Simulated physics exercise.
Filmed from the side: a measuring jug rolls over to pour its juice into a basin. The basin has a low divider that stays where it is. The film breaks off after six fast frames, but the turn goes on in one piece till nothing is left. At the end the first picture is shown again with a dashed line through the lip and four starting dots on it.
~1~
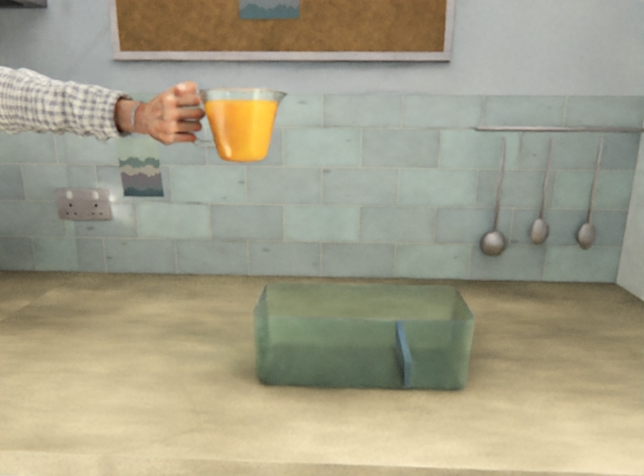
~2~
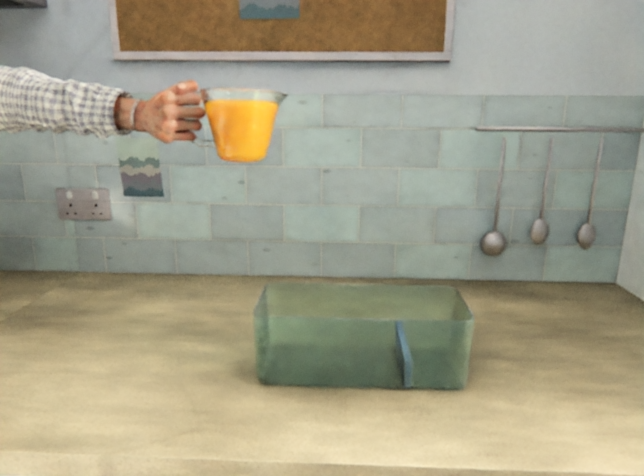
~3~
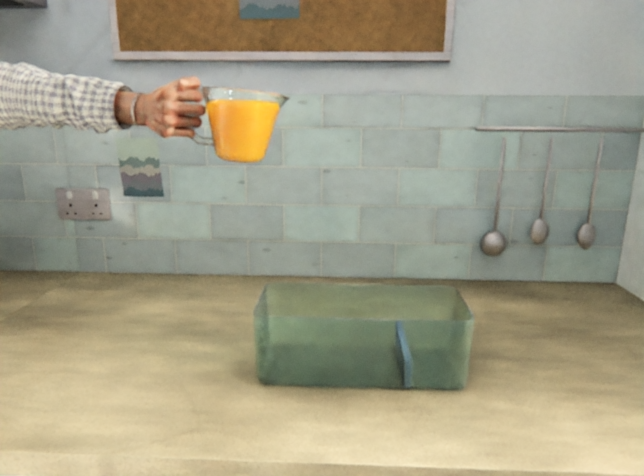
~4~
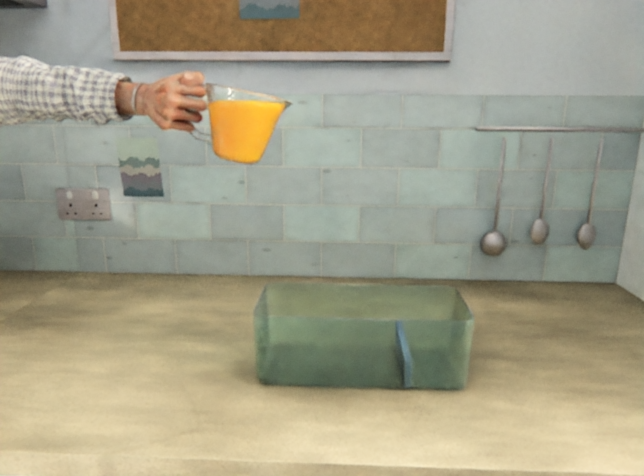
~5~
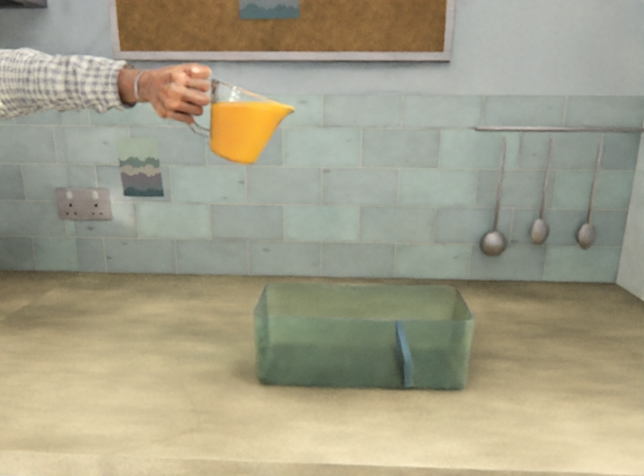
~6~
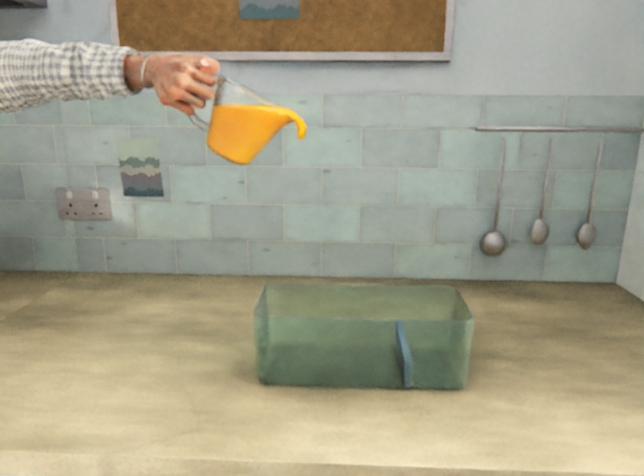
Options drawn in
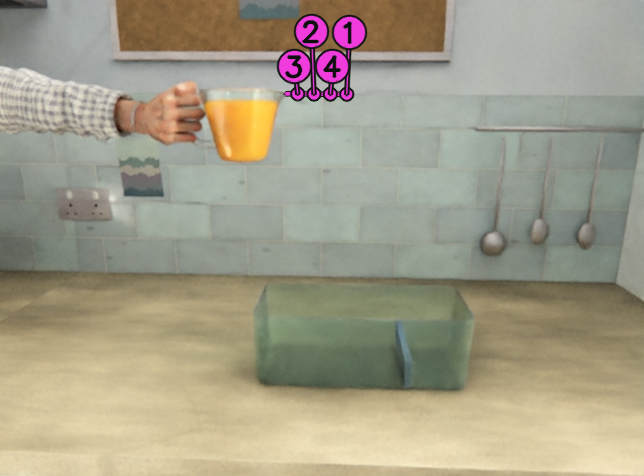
In a kitchen with pale green tiles, a hand held a clear jug of orange juice above a green basin, then gradually tilted it to the right until juice came over the lip.
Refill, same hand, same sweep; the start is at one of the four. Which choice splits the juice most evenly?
1 beats the others.
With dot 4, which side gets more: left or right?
More ends on the left.
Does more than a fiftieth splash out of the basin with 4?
Yes, it does.
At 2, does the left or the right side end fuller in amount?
The left one.
On the marked copy, 1 at (346, 94); 2 at (314, 94); 3 at (297, 93); 4 at (330, 94).
For dot 1, about 49 % ends left of the wall and 48 % right of it; 4 % is lost outside.
For dot 2, about 90 % ends left of the wall and 6 % right of it; 4 % is lost outside.
For dot 3, about 89 % ends left of the wall and 7 % right of it; 3 % is lost outside.
For dot 4, about 85 % ends left of the wall and 9 % right of it; 6 % is lost outside.
